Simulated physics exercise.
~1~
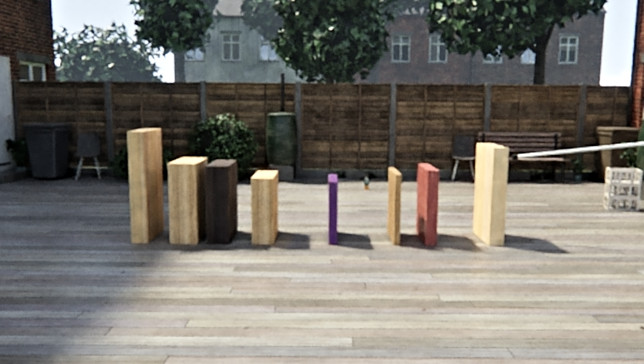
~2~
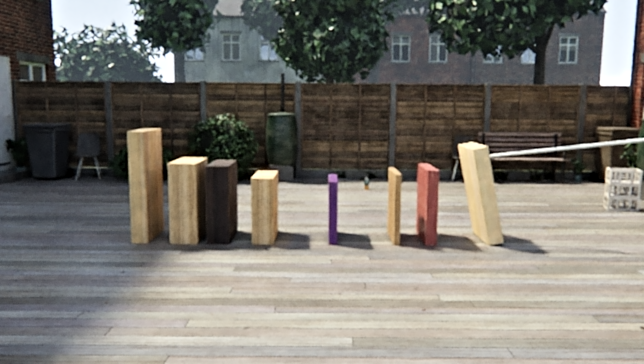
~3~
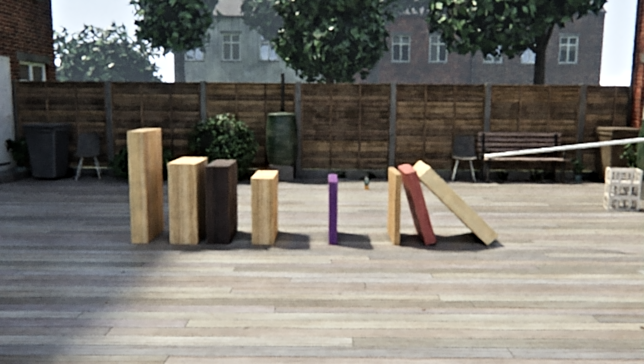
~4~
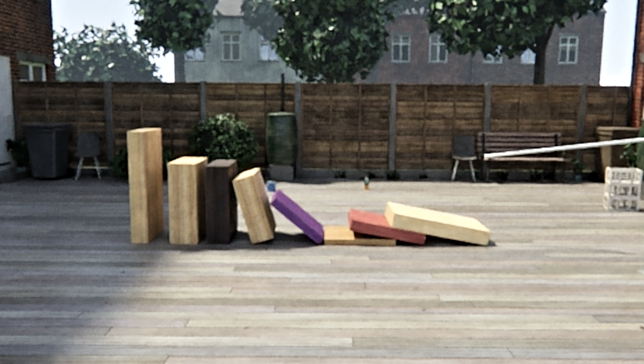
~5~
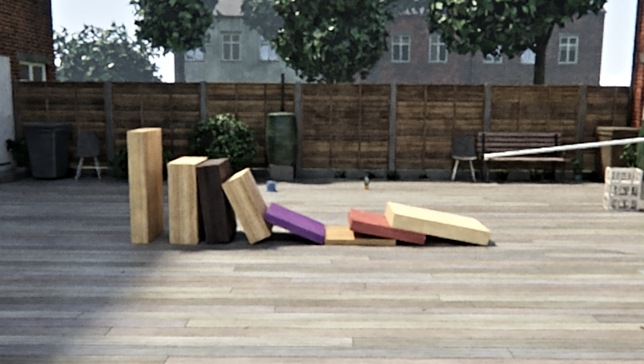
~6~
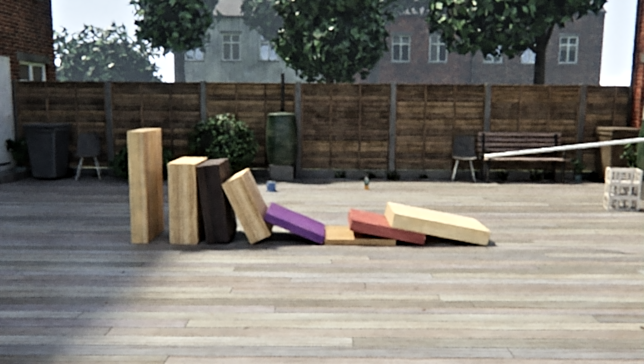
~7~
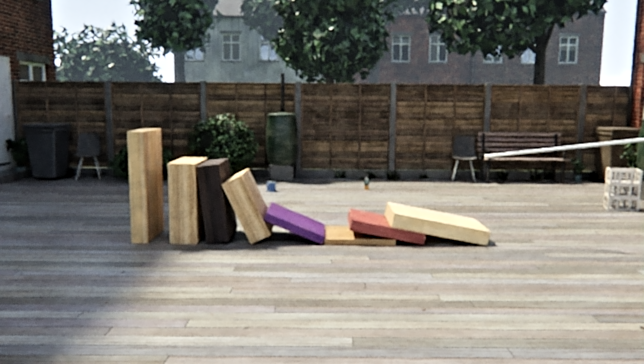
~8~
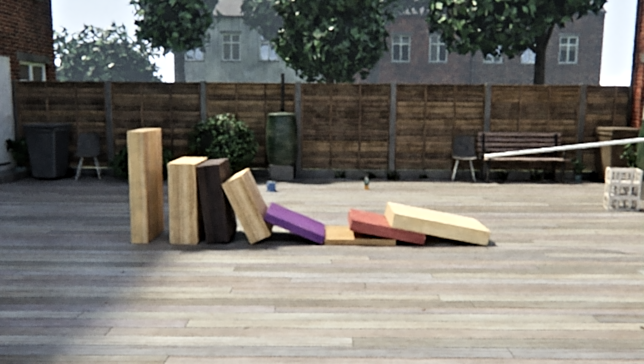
Eight upright wooden boards stood in a row on a deck when a pole tipped the rightmost one leftward, toppling the red, thin tan and purple boards and leaving the next leaning against the dark one, while the last three stayed standing.
